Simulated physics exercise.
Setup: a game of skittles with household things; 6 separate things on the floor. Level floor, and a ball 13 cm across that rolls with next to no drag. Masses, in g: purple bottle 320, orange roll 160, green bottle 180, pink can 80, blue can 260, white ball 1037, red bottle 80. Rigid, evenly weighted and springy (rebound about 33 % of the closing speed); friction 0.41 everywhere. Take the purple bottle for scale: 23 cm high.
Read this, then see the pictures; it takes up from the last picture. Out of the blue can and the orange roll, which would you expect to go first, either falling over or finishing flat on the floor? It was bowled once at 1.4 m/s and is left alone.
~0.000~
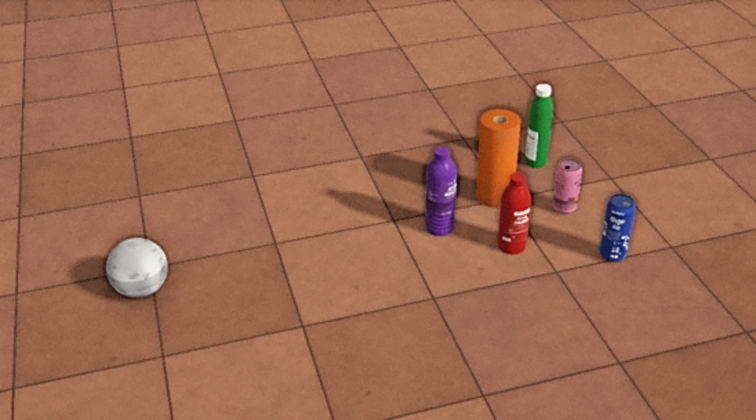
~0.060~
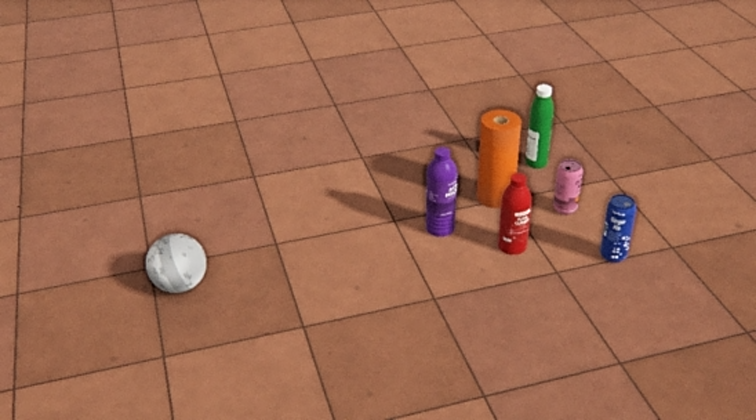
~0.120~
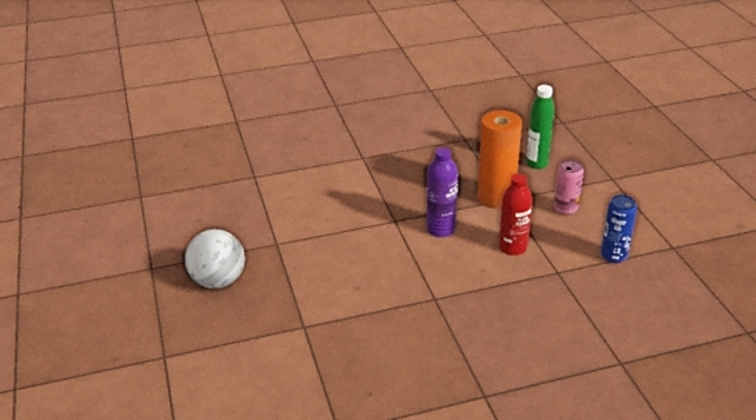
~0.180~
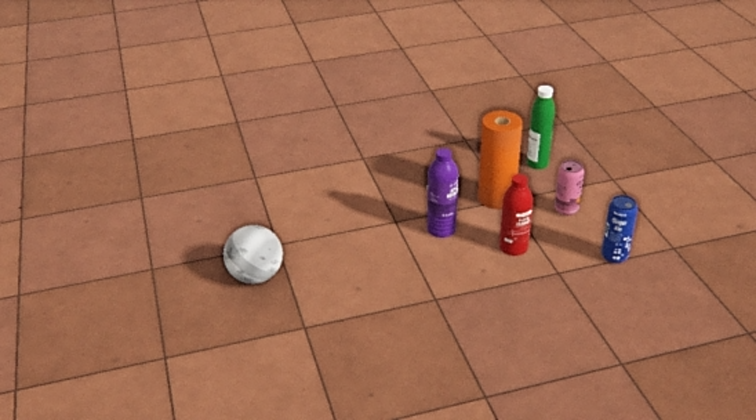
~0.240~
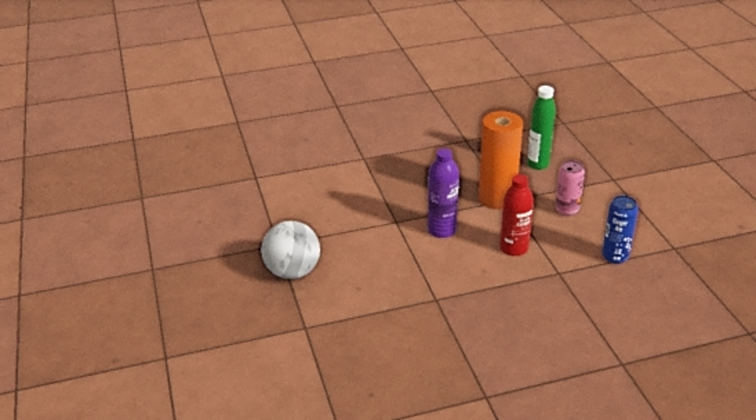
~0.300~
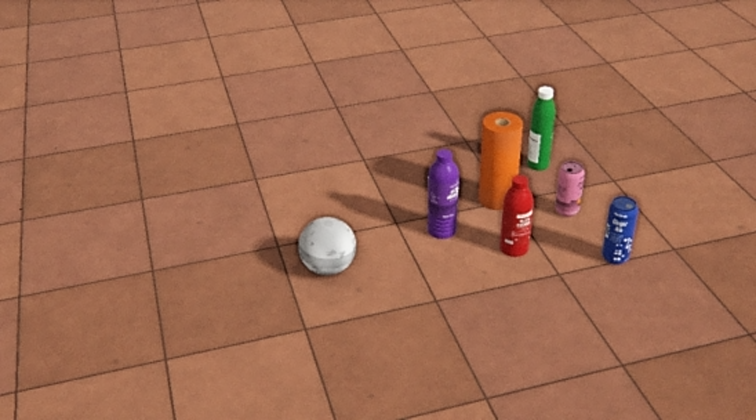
I would say the first of the pair.
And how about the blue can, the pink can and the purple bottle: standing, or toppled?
Well, the blue can tumbles down, the pink can holds steady, and the purple bottle tumbles down.
Around 0.80 s, ball has run 102 cm; white ball near (582, 227); blue can shifted 2 cm near (627, 232); red bottle on its side; purple bottle at 74° to upright.
Around 1.30 s, ball has run 134 cm; white ball near (707, 209); blue can on its side near (722, 264); red bottle on its side; purple bottle on its side.
Finally (2.8 s), on their side or leaning hard on the floor, purple bottle, blue can and red bottle; the other 3 still in place (within 8 cm). Final places as that camera would see them, blue can near (722, 260), orange roll near (500, 160). Blue can went at 0.96 s; orange roll was never lost.
